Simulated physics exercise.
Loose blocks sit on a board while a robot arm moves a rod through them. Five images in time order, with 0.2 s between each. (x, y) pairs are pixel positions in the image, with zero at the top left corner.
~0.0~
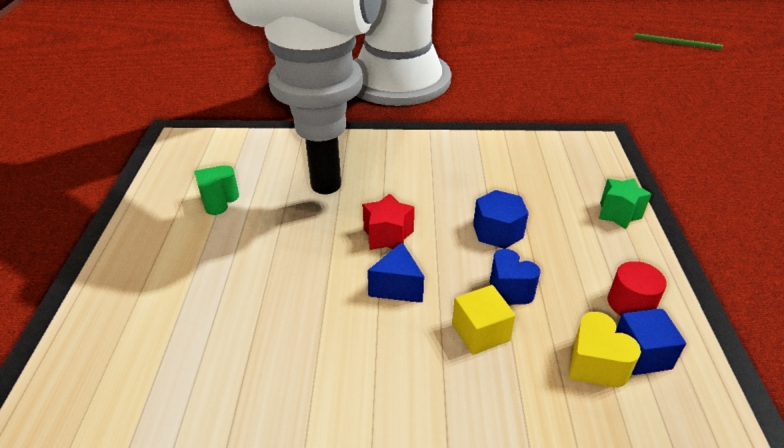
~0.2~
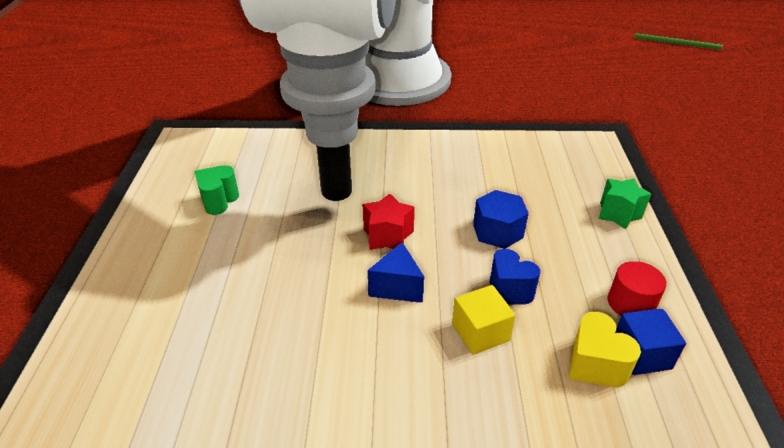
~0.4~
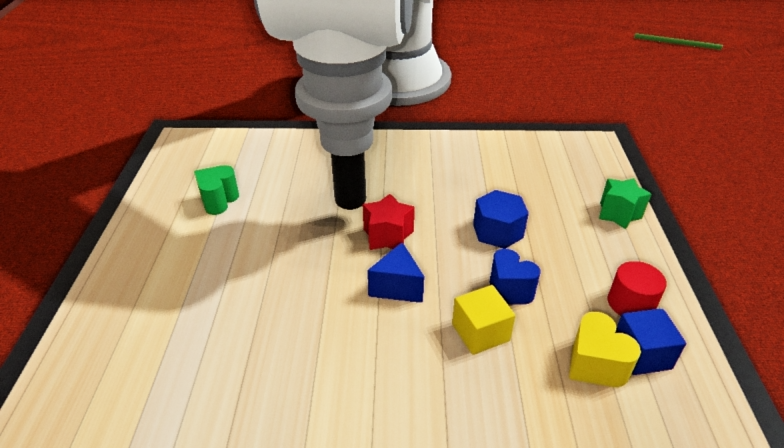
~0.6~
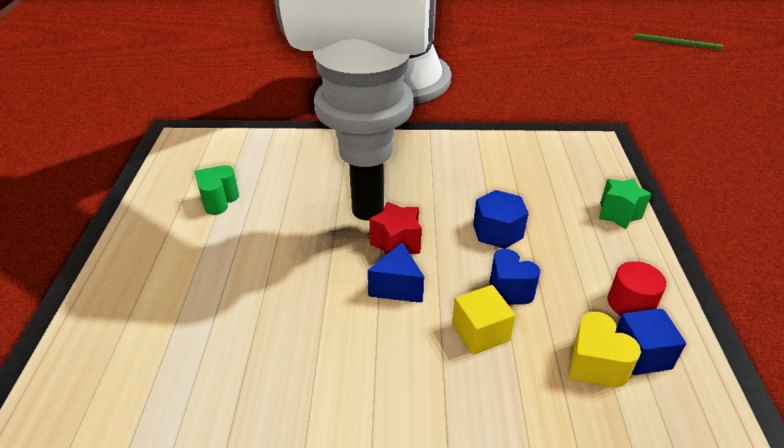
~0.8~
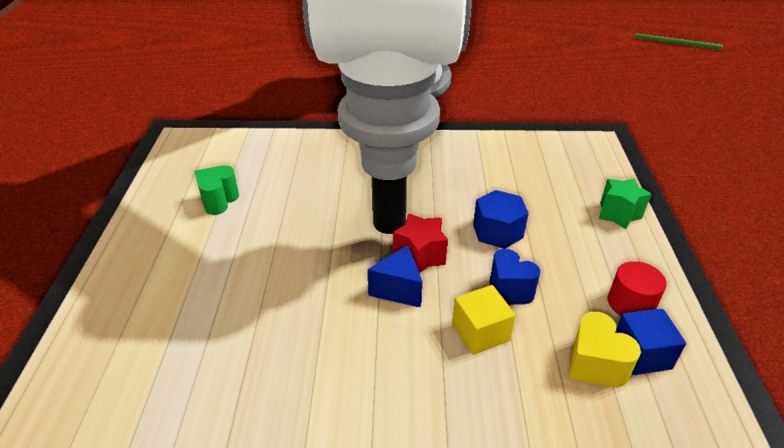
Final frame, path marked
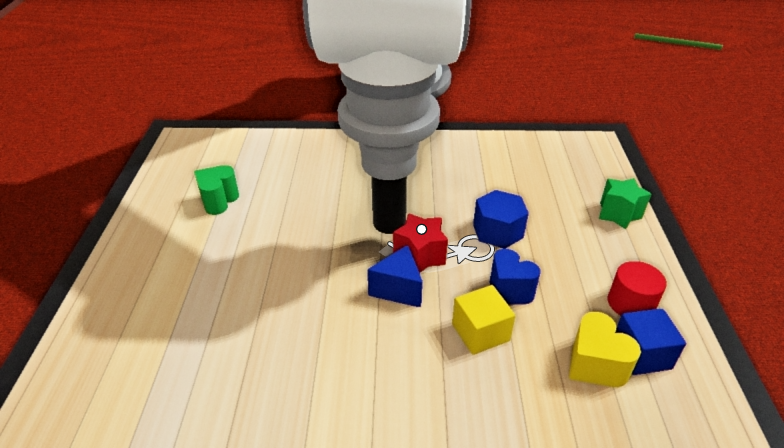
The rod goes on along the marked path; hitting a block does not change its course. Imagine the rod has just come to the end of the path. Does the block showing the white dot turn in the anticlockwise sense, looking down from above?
I believe not.
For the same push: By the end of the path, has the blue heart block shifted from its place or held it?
It is shifted.
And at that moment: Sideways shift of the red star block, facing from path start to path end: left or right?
Facing from start to end, it shifts right.
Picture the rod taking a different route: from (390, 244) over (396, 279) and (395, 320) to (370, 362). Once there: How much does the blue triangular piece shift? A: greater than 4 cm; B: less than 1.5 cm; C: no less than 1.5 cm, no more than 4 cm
That would be A.
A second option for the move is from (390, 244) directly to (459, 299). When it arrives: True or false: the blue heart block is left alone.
That claim is false.
Drawn move, from (390, 244) via (415, 258) and (446, 256), ending at (476, 248); the dot is on the red star block.
What follows on the original path. Halfway along, rod (433, 241); red star block (467, 247).
At the end, rod (478, 229); blue triangular piece still; red star block (489, 248), turned 50° clockwise; blue hexagonal block (507, 203); blue heart block (527, 271).
